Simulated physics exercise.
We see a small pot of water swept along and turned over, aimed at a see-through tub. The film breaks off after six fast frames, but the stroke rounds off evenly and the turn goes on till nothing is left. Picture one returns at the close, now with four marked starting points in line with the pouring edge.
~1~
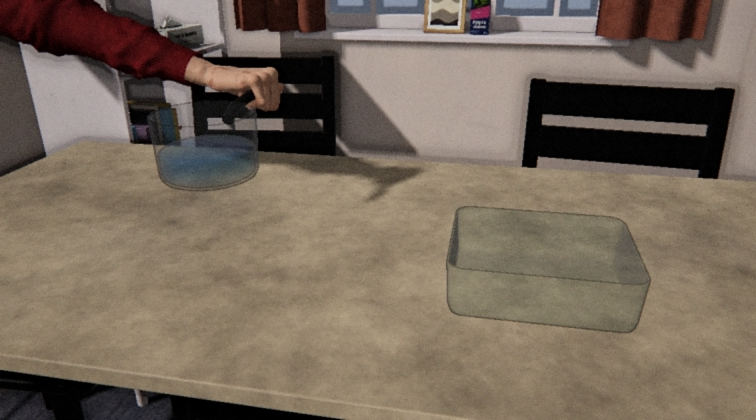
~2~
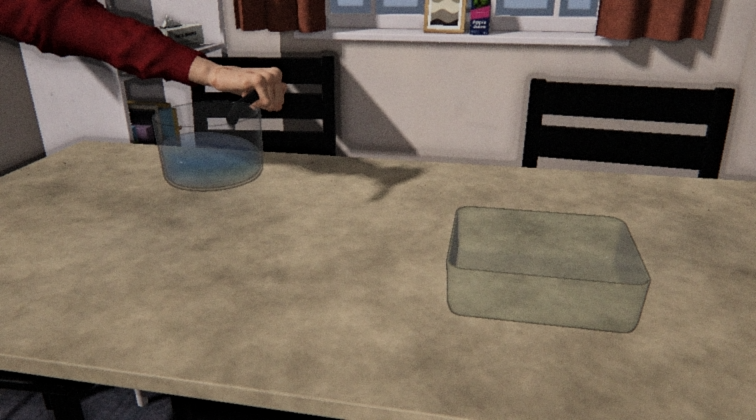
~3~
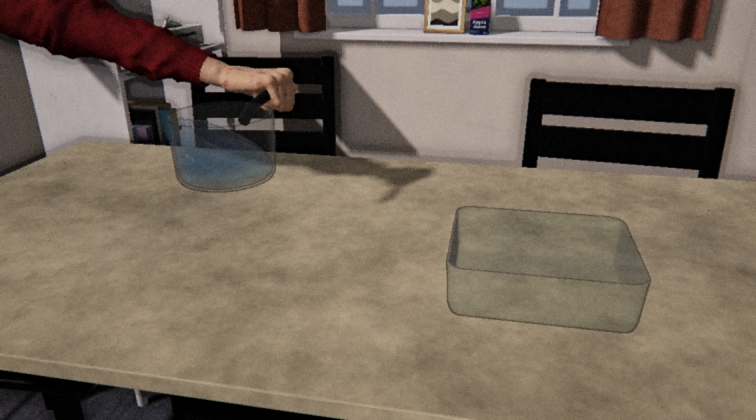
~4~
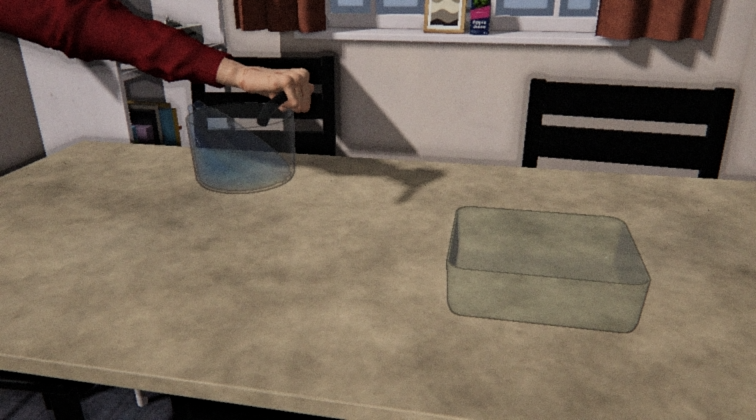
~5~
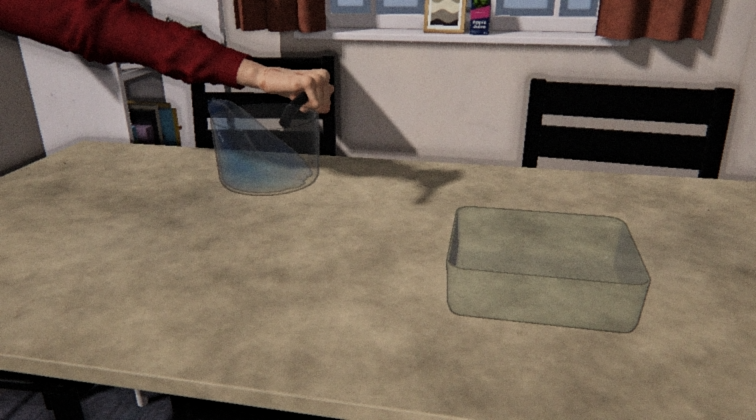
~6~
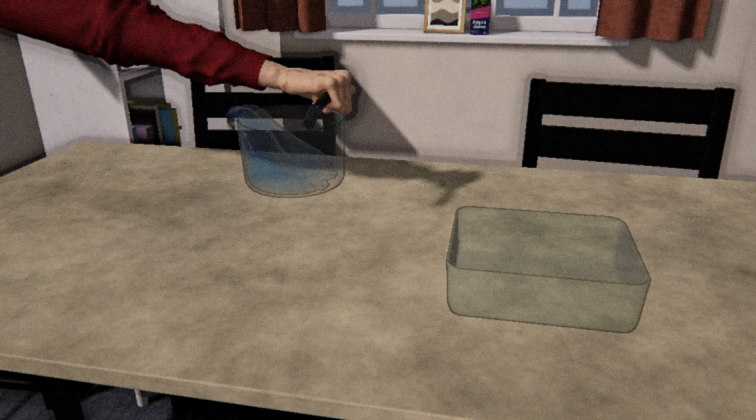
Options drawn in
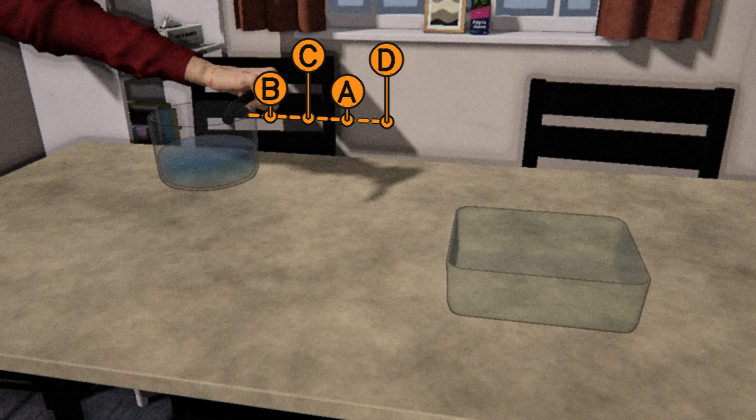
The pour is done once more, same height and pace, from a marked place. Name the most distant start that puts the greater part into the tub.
Place C just does it.
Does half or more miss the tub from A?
No, not at all.
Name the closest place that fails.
That is place B.
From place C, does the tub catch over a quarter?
Yes.
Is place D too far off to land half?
No.
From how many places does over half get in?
Three.
On the marked copy, A at (347, 119); B at (270, 116); C at (308, 117); D at (386, 121).
If A is chosen, about 82 % lands in the tub, 8 % falls short and 11 % goes beside or beyond.
If B is chosen, about 32 % lands in the tub, 60 % falls short and 8 % goes beside or beyond.
If C is chosen, about 79 % lands in the tub, 9 % falls short and 12 % goes beside or beyond.
If D is chosen, about 75 % lands in the tub, 7 % falls short and 18 % goes beside or beyond.
